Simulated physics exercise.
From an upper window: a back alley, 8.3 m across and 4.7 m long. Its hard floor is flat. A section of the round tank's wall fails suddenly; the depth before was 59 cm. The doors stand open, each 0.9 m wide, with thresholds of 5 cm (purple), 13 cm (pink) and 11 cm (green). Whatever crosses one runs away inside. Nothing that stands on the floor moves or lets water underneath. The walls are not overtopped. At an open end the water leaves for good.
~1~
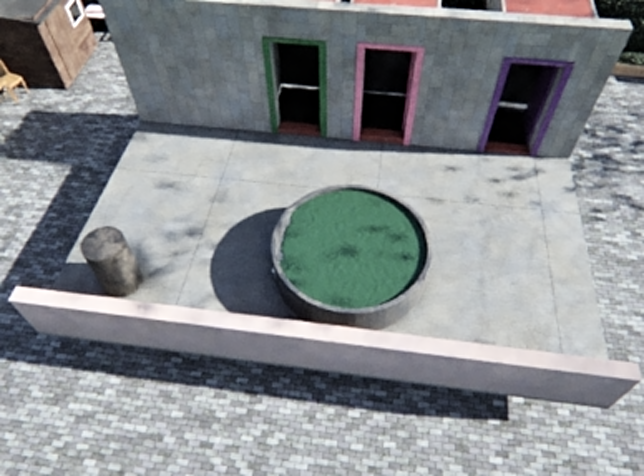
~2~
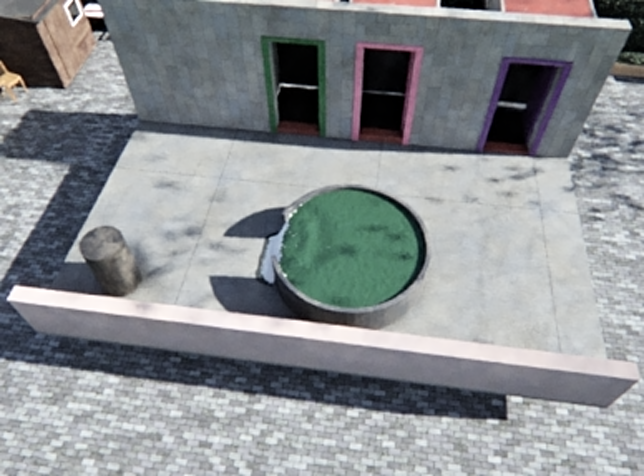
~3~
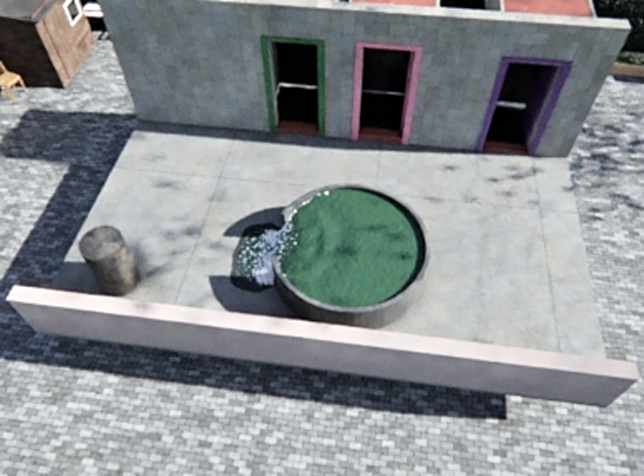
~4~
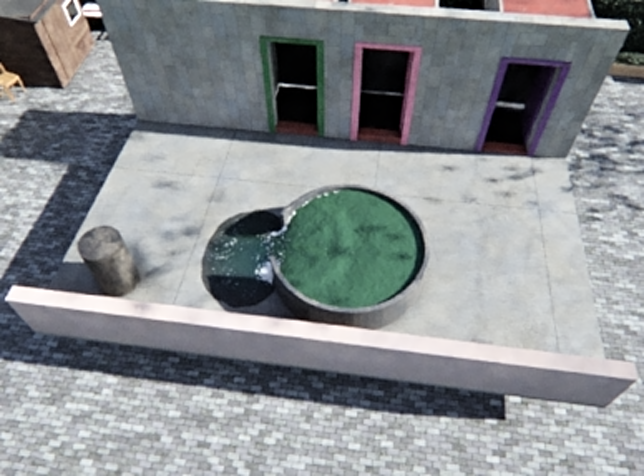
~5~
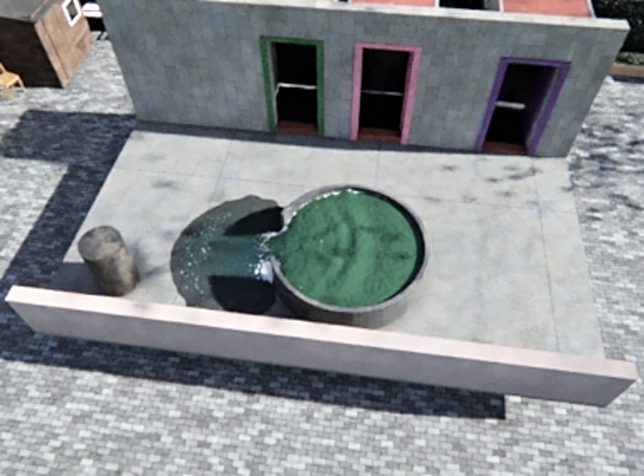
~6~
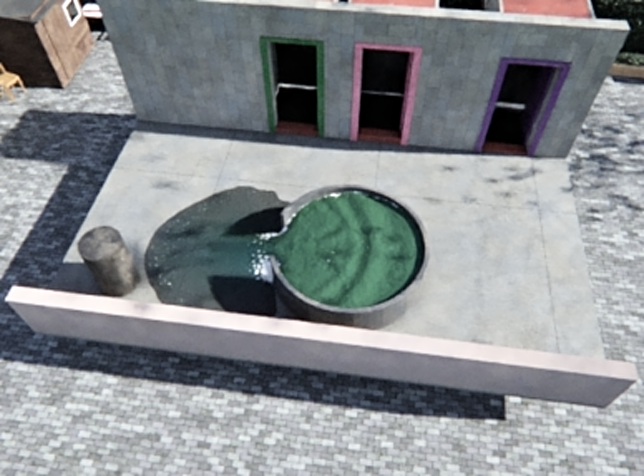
At the start, green water lies still in a round tank on a walled concrete yard, facing three open doorways. Water bursts through the tank's left side in a white, splashing gush, then spreads leftward across the floor in a widening dark sheet, nearing a short stone cylinder while ripples cross the tank.
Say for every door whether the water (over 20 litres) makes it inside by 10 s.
The water let in: At the purple door it stays under the limit; at the pink door it does not reach the limit; at the green door it stays under the limit.
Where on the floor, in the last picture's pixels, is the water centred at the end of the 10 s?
At about (283, 253).
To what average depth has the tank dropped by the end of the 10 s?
Some 13 cm.
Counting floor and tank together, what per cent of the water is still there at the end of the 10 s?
Roughly 42 in a hundred.
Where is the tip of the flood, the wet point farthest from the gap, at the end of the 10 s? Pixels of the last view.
Around (150, 121).
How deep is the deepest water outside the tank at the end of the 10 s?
About 8 cm.
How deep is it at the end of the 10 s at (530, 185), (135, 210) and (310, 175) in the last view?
About 0, 3 and 1 cm.
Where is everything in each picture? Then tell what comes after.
Still water, 59 cm deep, in the round tank at (351, 246), in the first picture.
Water pours out at (279, 252) and has run 0.5 m, to (273, 237); deepest outside 24 cm, 59 cm at the round tank's back, in the second picture.
Water pours out at (278, 252) and has run 0.8 m, to (236, 279); deepest outside 30 cm, 59 cm at the round tank's back, in the third picture.
The front is at (227, 224), 1.2 m from the gap at (277, 253); 1.8 m2 of floor is under water; 59 cm left at the back of the round tank, in the fourth picture.
Water pours out at (277, 252) and has run 1.8 m, to (177, 251); deepest outside 34 cm, 59 cm at the round tank's back, in the fifth picture.
The front is at (160, 233), 2.2 m from the gap at (277, 252); 4.3 m2 of floor is under water; 59 cm left at the back of the round tank, in the sixth picture.
A moment later water covers 25 % of the floor and is deepest (30 cm) near (269, 262); purple door not reached, pink door not reached, green door not reached.
Soon after water covers 35 % of the floor and is deepest (27 cm) near (141, 314); purple door not reached, pink door not reached, green door not reached.
Next water covers 40 % of the floor and is deepest (20 cm) near (269, 262); purple door not reached, pink door not reached, green door not reached.
Later on water covers 40 % of the floor and is deepest (14 cm) near (269, 262); purple door not reached, pink door not reached, green door 1 cm at the sill, 0 L in.
At the end water covers 45 % of the floor and is deepest (8 cm) near (269, 262); purple door not reached, pink door not reached, green door 1 cm at the sill, 0 L in.
